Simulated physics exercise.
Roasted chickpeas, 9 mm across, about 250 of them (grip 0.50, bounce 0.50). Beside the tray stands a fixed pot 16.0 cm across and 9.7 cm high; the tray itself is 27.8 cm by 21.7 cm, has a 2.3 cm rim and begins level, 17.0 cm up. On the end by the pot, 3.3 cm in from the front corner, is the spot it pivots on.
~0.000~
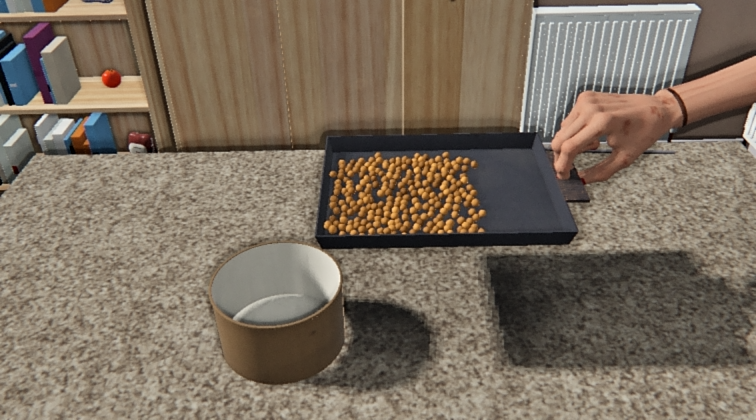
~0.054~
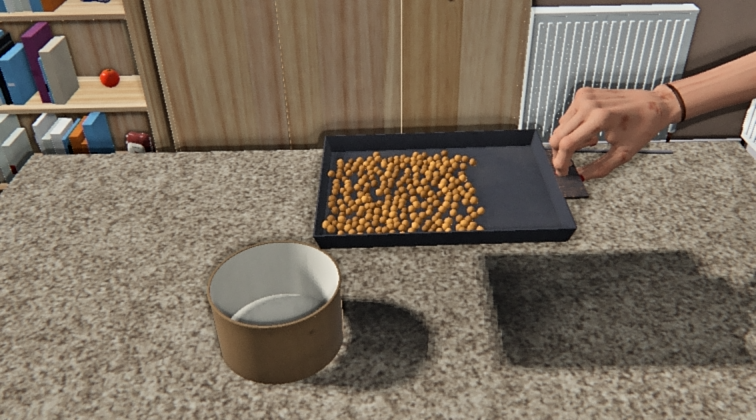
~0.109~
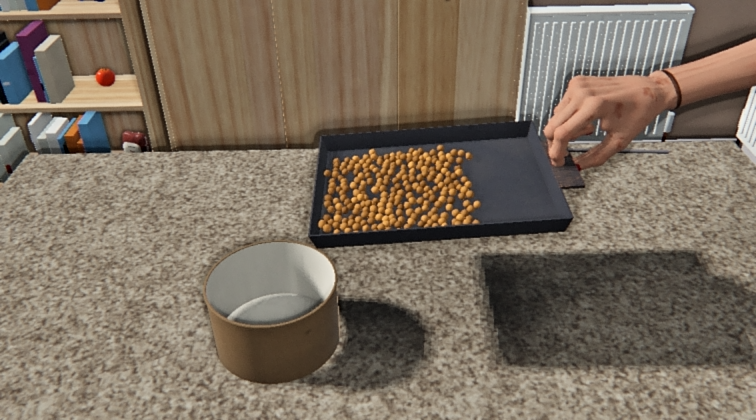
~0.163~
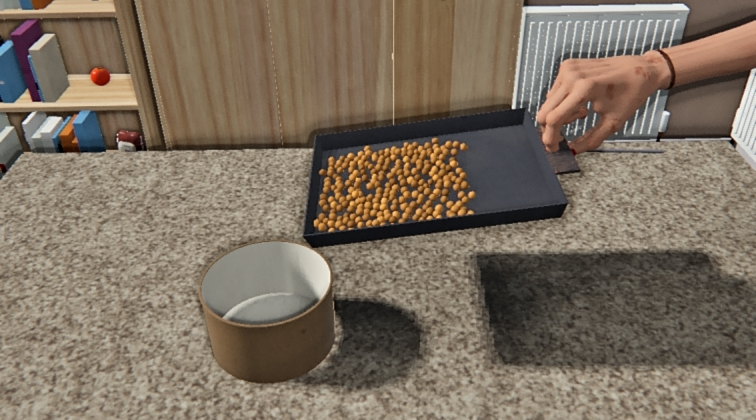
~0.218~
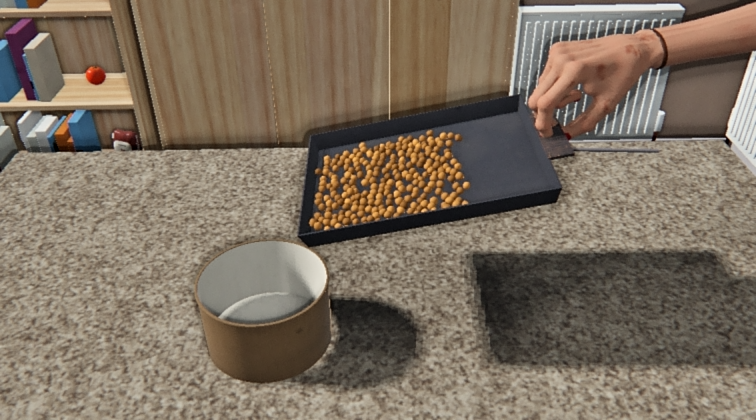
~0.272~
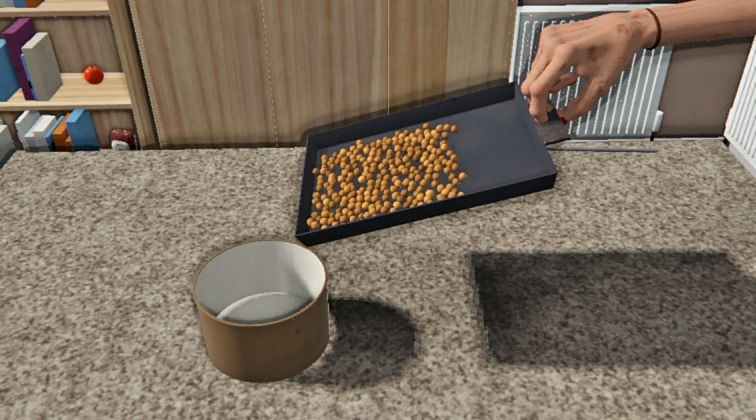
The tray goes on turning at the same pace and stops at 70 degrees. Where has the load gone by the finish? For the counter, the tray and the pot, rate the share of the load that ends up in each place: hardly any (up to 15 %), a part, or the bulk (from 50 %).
Share of the load - the counter: Hardly any, the left on the tray: The bulk, the pot: Hardly any.
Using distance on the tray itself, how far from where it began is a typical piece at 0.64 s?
Around 4 centimetres.
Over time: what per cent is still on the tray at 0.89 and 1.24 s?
Around 100 first, about 100 after.
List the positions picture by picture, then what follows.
Tray tilt 0 degrees, front corners at (321, 233) and (571, 228); middle of the pieces at (400, 195); pot at (276, 281), in the first picture.
Tray tilt 1 degrees, front corners at (319, 232) and (570, 225); middle of the pieces at (398, 194), in the second picture.
Tray tilt 4 degrees, front corners at (315, 232) and (566, 215), lowest corner left front; middle of the pieces at (394, 191), in the third picture.
Tray tilt 7 degrees, front corners at (309, 232) and (561, 200), lowest corner left front; middle of the pieces at (389, 186), in the fourth picture.
Tray tilt 11 degrees, front corners at (304, 231) and (555, 185), lowest corner left front; middle of the pieces at (384, 181), in the fifth picture.
Tray tilt 15 degrees, front corners at (301, 231) and (550, 171), lowest corner left front; middle of the pieces at (381, 177); pot at (261, 279). Its pace works out near 70 degrees a second, in the sixth picture.
After 0.64 s, tilt 42 degrees; the tray holds 100 %, the pot 0 %.
After 0.89 s, tilt 60 degrees; the tray holds 100 %, the pot 0 %.
Then, at 1.24 s, tilt 70 degrees; the tray holds 100 %, the pot 0 %.
By 1.5 s all is still; counter 0 %, tray 100 %, pot 0 %.
